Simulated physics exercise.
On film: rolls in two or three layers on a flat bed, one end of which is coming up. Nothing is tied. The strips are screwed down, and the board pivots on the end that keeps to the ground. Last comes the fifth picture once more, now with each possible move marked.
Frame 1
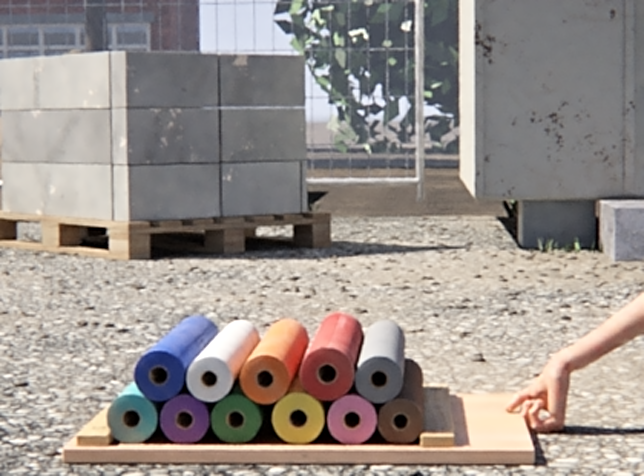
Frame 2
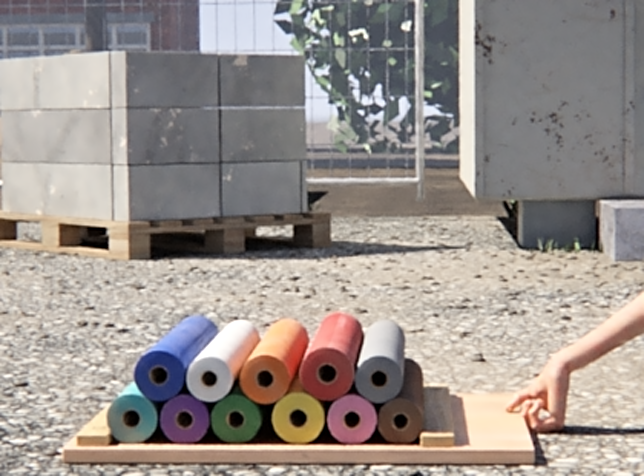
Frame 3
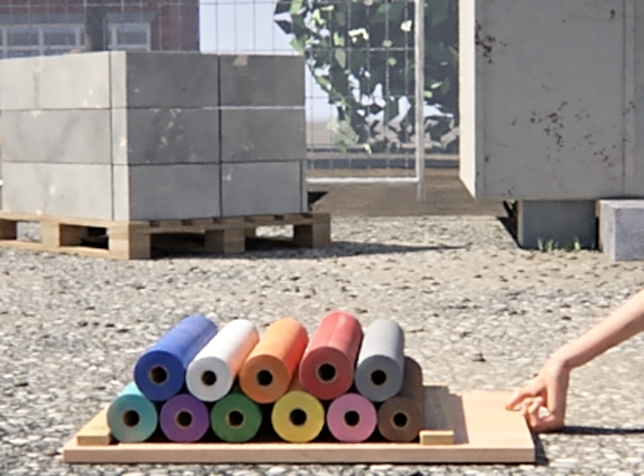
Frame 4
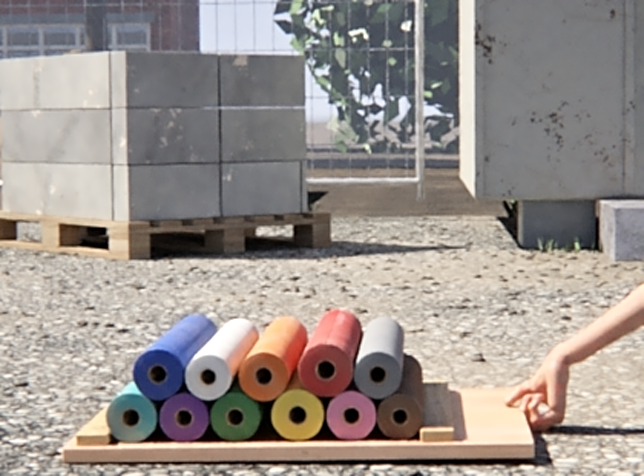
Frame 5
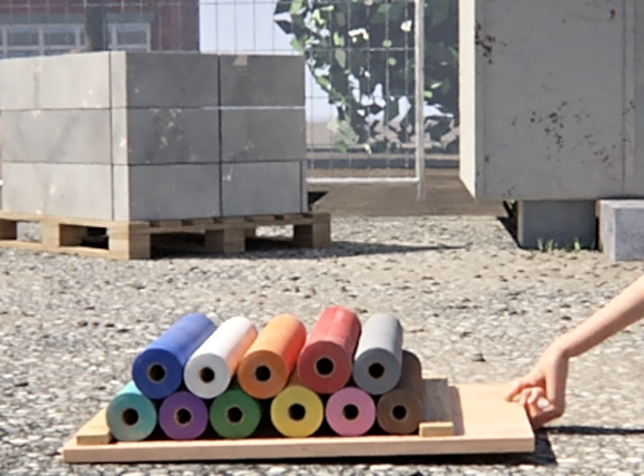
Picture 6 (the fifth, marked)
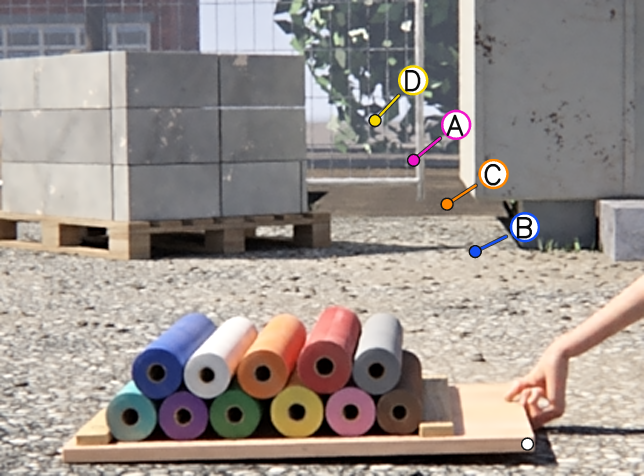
A hand at the right slowly raised that end of a wooden board very slightly, while the colourful rolls stacked in two layers on it shifted only a tiny bit to the left.
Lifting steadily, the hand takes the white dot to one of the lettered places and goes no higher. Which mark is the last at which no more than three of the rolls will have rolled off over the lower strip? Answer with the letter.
The last mark within the limit is B.
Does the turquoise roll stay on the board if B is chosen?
Yes.
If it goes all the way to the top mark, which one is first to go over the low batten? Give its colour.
First is the blue one.
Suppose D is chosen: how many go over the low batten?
At D the number is eleven.
On the marked copy, A at (413, 160); B at (475, 251); C at (447, 204); D at (375, 120); the white dot at (527, 444).
Taking B. A third of the way, board at 16°.
Two thirds of the way, board at 26°.
When it is over, board at 26°, none over the low batten.
As for the rest, A eleven over the low batten; C eleven over the low batten; D eleven over the low batten.
